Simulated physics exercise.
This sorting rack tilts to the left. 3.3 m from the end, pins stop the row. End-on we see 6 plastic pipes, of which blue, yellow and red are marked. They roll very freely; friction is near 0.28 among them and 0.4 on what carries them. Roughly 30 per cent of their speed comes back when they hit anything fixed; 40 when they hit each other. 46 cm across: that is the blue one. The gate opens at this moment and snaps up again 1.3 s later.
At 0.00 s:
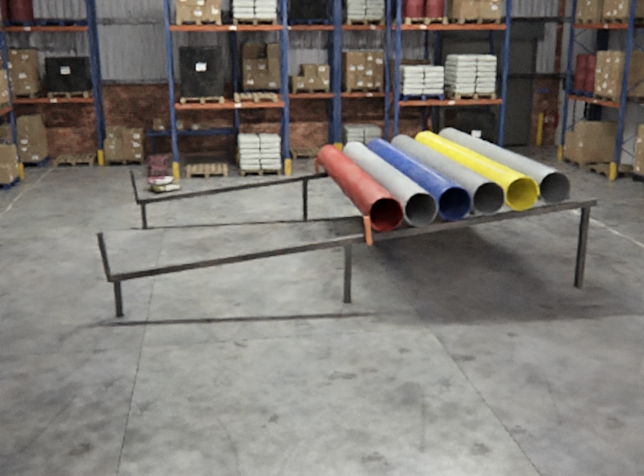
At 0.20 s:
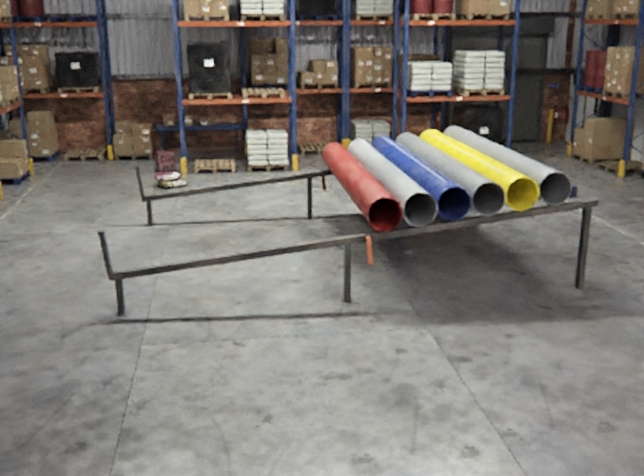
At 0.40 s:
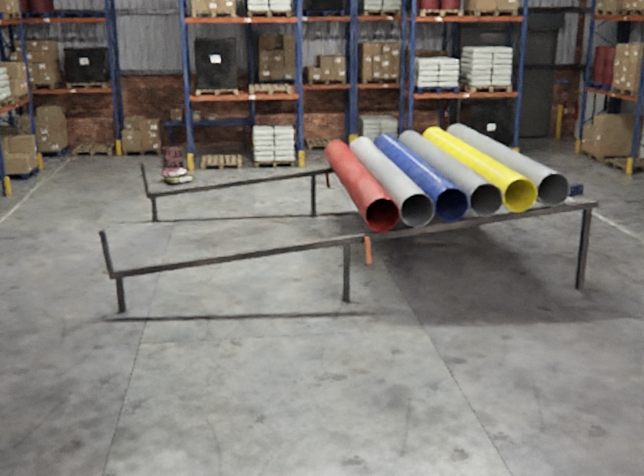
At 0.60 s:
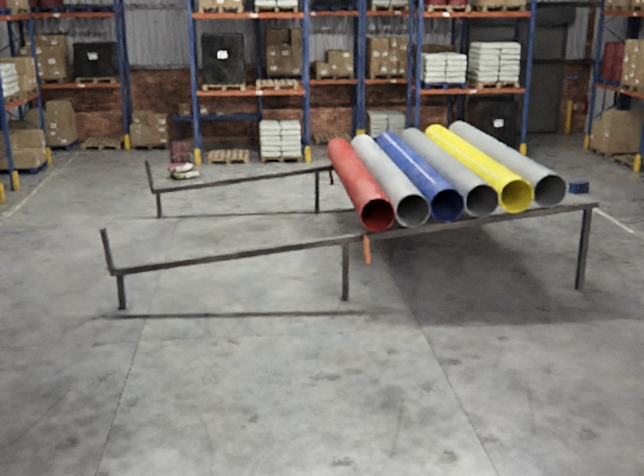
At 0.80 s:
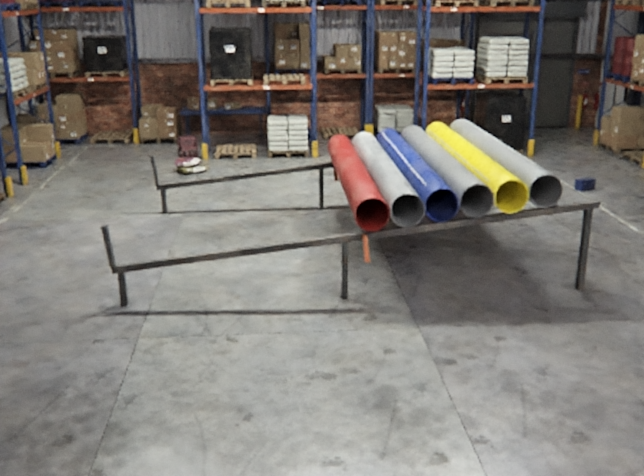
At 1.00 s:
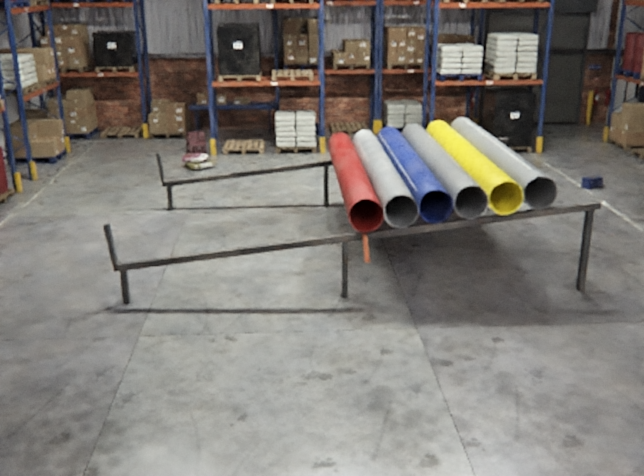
In a warehouse with stocked shelving, six plastic pipes, one red, one blue, one yellow and three gray, rest side by side on a sloping metal rack, then roll slightly leftward together as the view shifts.
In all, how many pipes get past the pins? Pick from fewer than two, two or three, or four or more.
The number is fewer than two.
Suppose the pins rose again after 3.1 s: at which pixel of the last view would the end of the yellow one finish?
I'd put it somewhere around (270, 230).
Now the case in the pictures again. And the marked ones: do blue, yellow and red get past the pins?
Result: Blue is restrained; yellow is restrained; red breaks loose.
After 1.3 s, blue is on the rails, 80 cm above the pins, rolling left; yellow is on the rails, 175 cm above the pins, rolling left; red is on the rails, 10 cm below the pins, rolling left; 1 below the pins.
After 1.5 s, blue is on the rails, 75 cm above the pins, rolling right; yellow is on the rails, 165 cm above the pins, rolling right; red is in the air, 30 cm below the pins, rolling left; 1 below the pins.
At rest (3.8 s), blue is on the rails, 70 cm above the pins; yellow is on the rails, 165 cm above the pins; red is on the rails, 305 cm below the pins; 1 below the pins.
